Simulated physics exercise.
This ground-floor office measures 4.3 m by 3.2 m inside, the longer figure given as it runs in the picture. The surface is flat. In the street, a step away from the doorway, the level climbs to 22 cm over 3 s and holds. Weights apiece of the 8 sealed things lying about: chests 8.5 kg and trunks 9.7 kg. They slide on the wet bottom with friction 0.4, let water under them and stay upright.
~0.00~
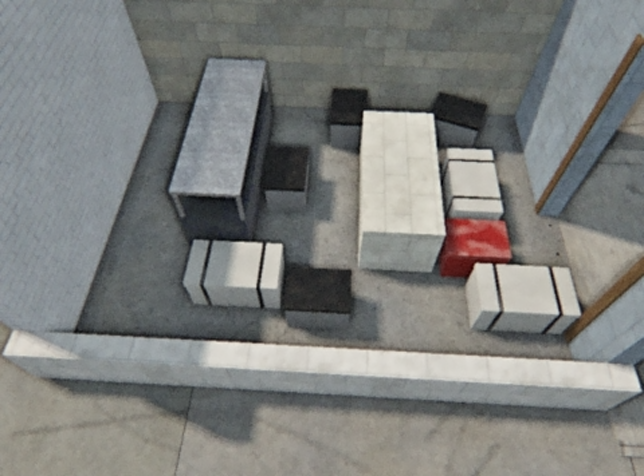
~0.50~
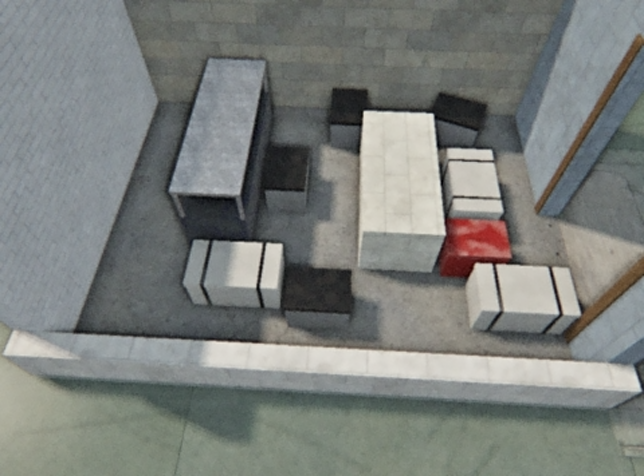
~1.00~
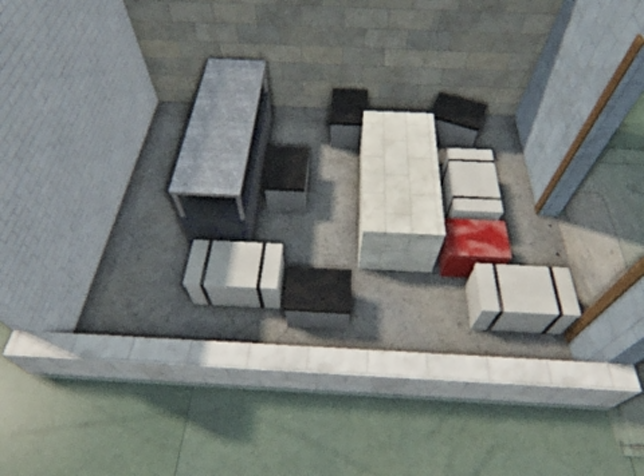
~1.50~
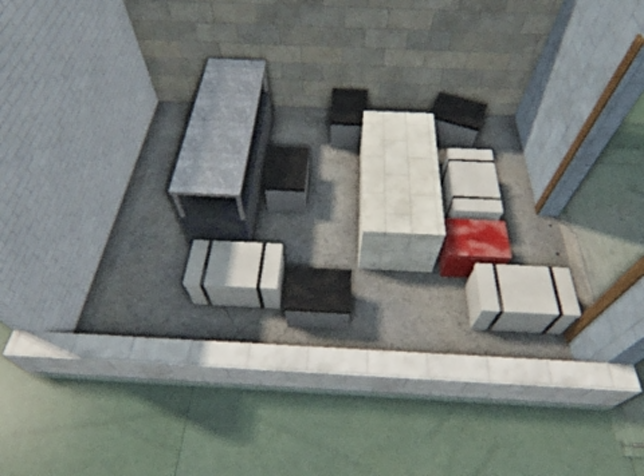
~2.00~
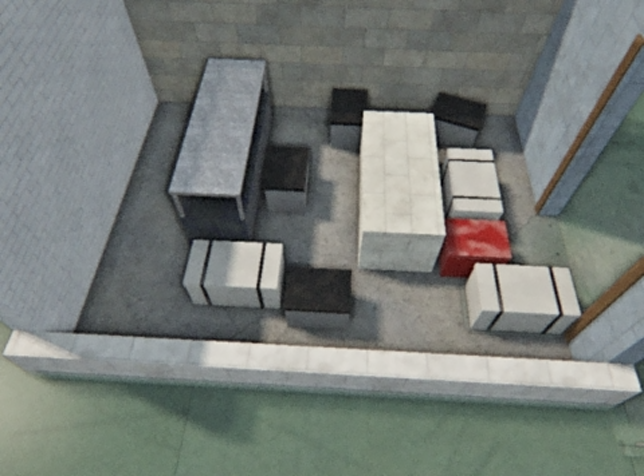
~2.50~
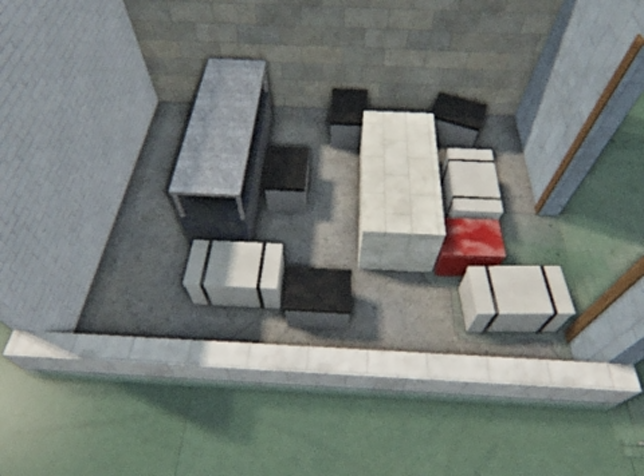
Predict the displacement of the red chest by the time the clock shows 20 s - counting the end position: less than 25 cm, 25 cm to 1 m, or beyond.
The red chest gets carried off.
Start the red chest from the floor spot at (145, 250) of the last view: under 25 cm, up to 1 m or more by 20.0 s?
It ends far away.
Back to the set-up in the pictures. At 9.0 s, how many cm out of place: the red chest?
Roughly 140 cm by then.
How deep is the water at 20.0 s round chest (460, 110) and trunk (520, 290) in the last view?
Roughly 21 and 23 cm.
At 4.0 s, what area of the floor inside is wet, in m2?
About 4.5 m2.
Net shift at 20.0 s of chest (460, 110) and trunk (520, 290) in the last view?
In turn: 60 cm, 200 cm.
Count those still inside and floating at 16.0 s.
8 of them.
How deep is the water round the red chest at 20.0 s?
About 22 cm.
After 4.0 s the red chest is near (472, 236), 0.1 m from its start, afloat; 2 afloat.
After 9.0 s the red chest is near (332, 203), 1.4 m from its start, afloat; 8 afloat.
After 16.0 s the red chest is near (299, 212), 1.6 m from its start, afloat; 8 afloat.
After 20.0 s the red chest is near (285, 183), 1.8 m from its start, afloat; 8 afloat.
